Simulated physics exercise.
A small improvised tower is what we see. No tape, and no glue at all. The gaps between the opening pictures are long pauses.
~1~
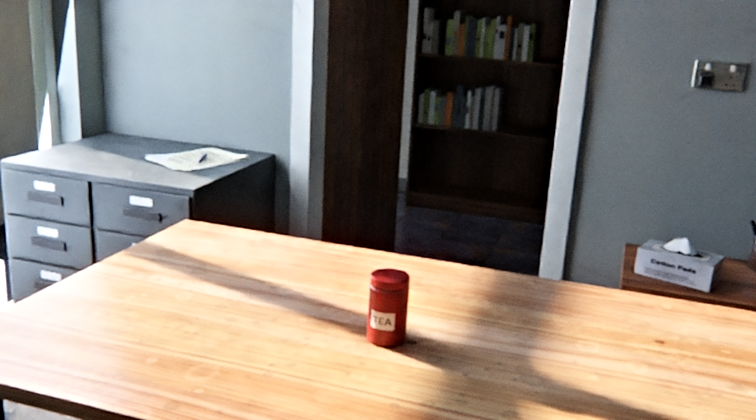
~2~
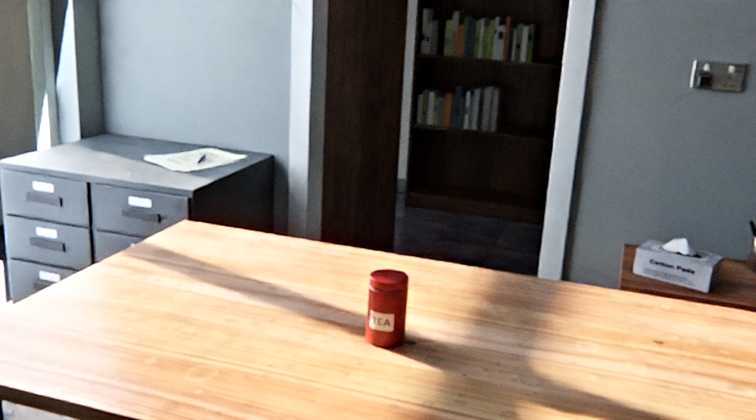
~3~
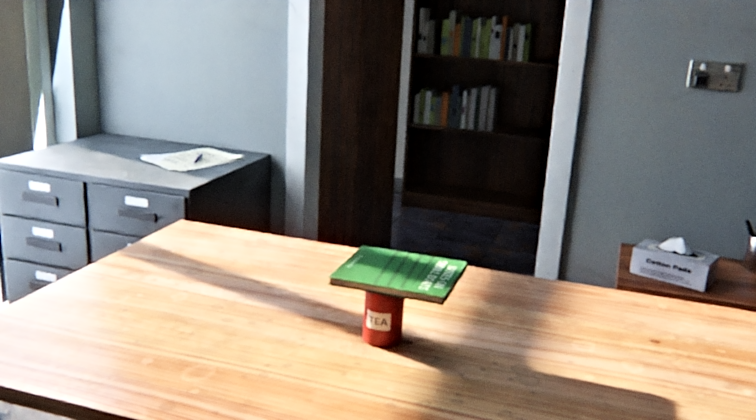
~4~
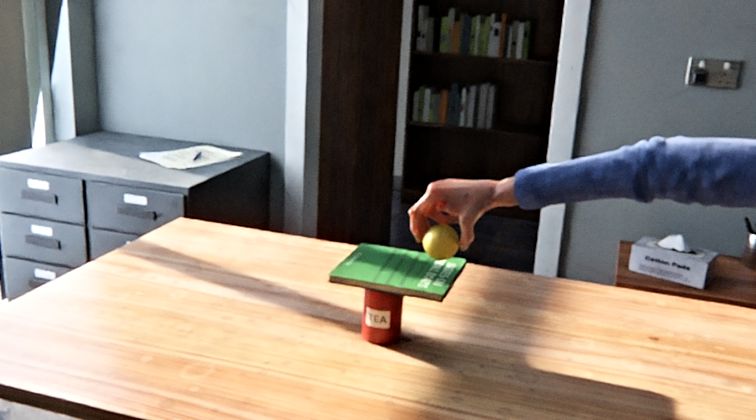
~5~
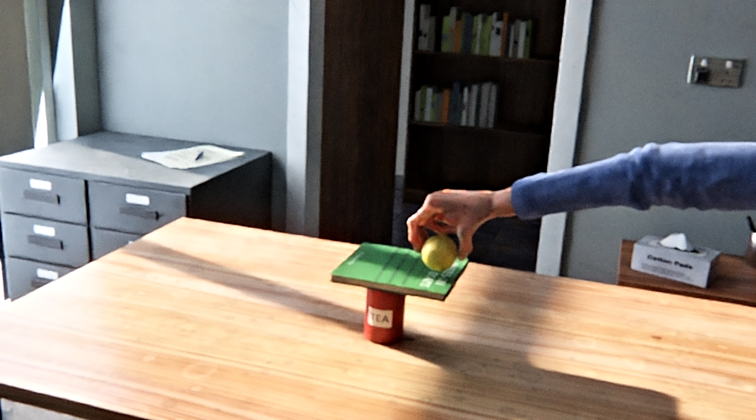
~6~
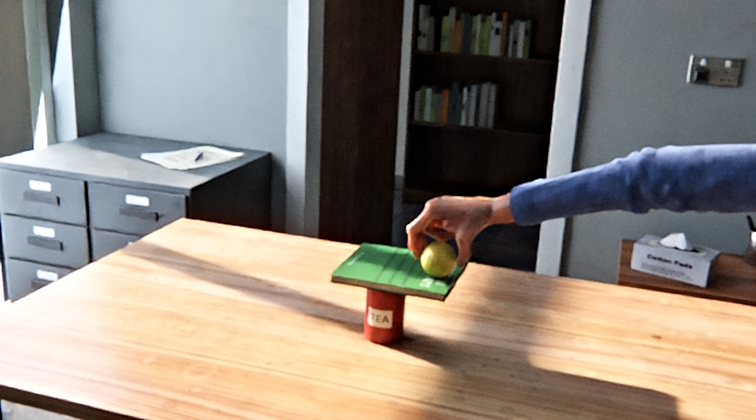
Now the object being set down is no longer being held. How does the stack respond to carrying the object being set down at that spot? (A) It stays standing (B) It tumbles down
It tumbles down (B).
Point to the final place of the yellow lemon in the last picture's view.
It ends up close to (456, 341).
Then, 0.40 s past the last view, yellow lemon now fallen; green book rocked 65° from its first pose.
Then, 0.50 s past the last view, green book on its side.
Then, 0.70 s past the last view, green book now fallen.
Finally, fallen, green book and yellow lemon; red jar still in place. Final places as the last picture's camera would see them, yellow lemon near (456, 341). The stack loses its balance.
